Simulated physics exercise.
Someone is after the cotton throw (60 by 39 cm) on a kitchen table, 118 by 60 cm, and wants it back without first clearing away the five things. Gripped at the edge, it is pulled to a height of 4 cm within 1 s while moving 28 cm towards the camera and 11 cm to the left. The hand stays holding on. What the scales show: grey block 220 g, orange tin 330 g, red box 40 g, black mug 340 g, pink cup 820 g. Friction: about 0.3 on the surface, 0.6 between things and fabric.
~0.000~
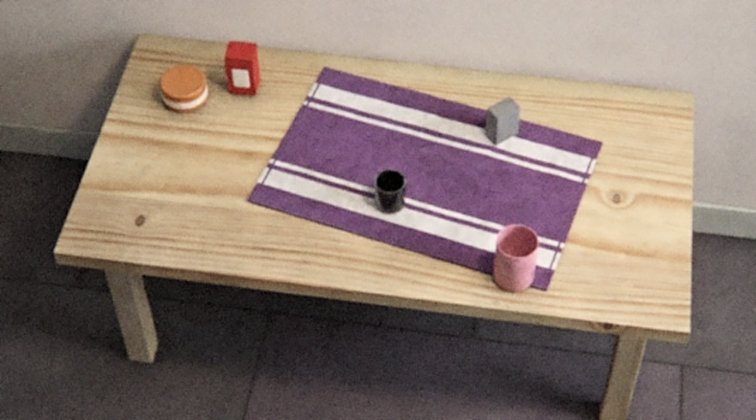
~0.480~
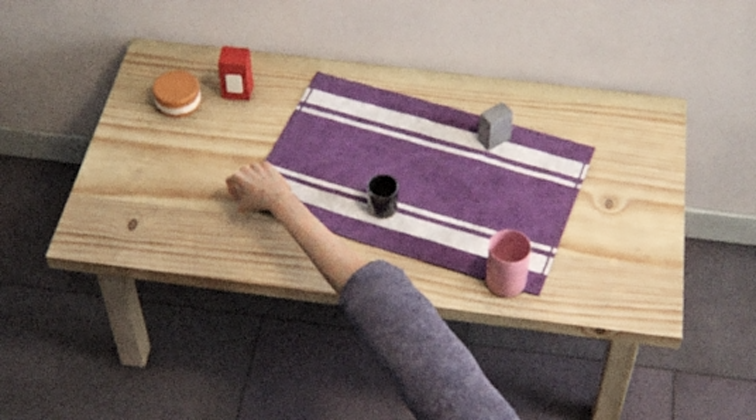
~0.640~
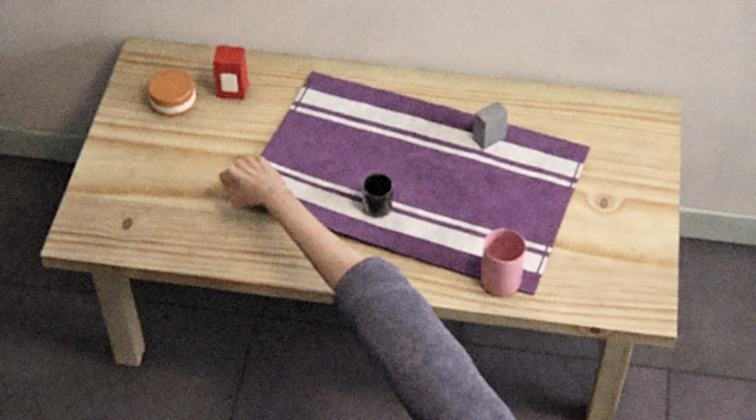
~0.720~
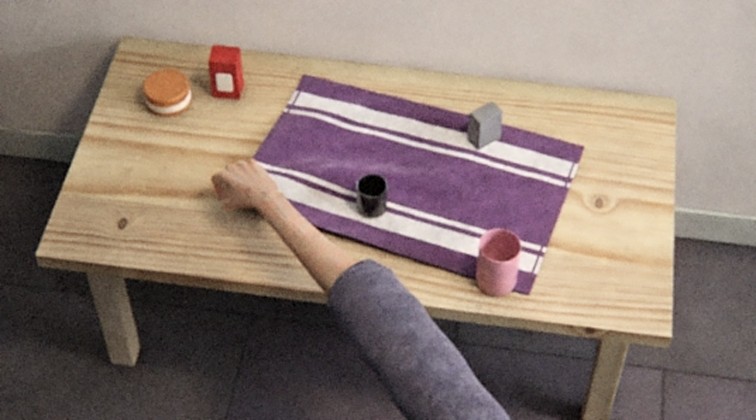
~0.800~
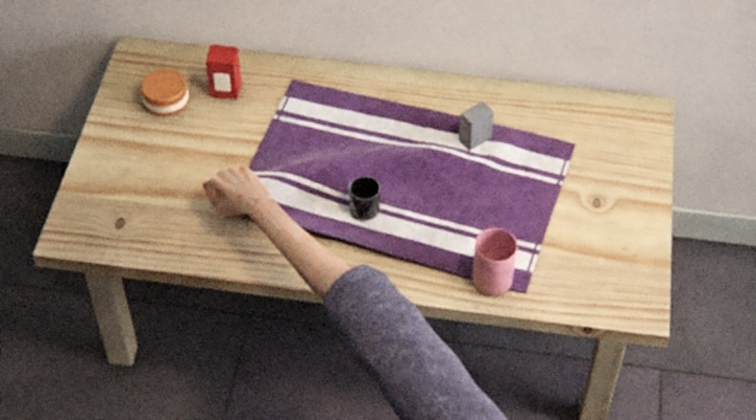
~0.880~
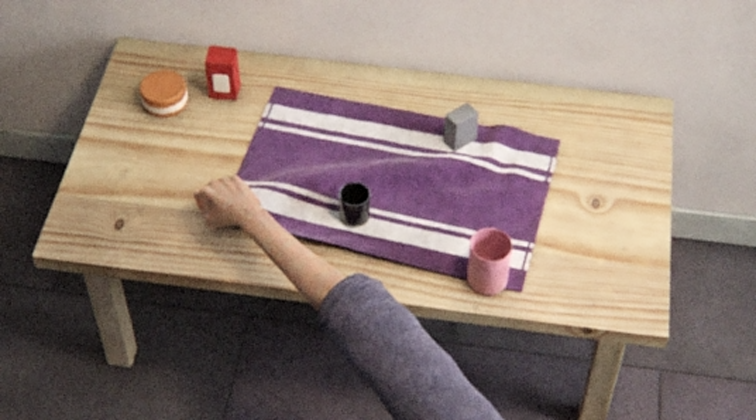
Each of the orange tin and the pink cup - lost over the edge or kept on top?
Orange tin: Kept on top; pink cup: Kept on top.
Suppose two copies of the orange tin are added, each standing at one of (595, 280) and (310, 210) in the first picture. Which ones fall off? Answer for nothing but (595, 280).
At that spot, the copy is still on top.
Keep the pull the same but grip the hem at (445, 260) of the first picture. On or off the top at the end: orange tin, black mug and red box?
Orange tin is left on top, black mug is lost, red box is left on top.
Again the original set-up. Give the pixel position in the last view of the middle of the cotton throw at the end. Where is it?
Around (284, 221).
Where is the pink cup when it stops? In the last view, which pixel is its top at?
(425, 245).
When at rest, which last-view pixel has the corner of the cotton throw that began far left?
(123, 165).
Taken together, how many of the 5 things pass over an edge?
My count is 0.
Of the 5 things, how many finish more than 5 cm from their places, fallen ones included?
Tally: 3.
At 1.1 s, 100 % of the cotton throw is still over the top; pink cup 3 cm off its start, grey block 12 cm off its start, black mug 10 cm off its start.
At 1.2 s, 100 % of the cotton throw is still over the top; pink cup 8 cm off its start, grey block 20 cm off its start, black mug 17 cm off its start.
At 1.4 s, 90 % of the cotton throw is still over the top; pink cup 12 cm off its start at (431, 244), grey block on its side, 30 cm off its start at (331, 136), black mug 24 cm off its start at (265, 250).
At 1.6 s, 85 % of the cotton throw is still over the top; pink cup 13 cm off its start, grey block on its side, 33 cm off its start, black mug 26 cm off its start.
At 3.2 s, 85 % of the cotton throw is still over the top; pink cup 13 cm off its start at (425, 245), orange tin 0 cm off its start at (162, 85), grey block on its side, 33 cm off its start at (319, 136), black mug 26 cm off its start at (258, 257).
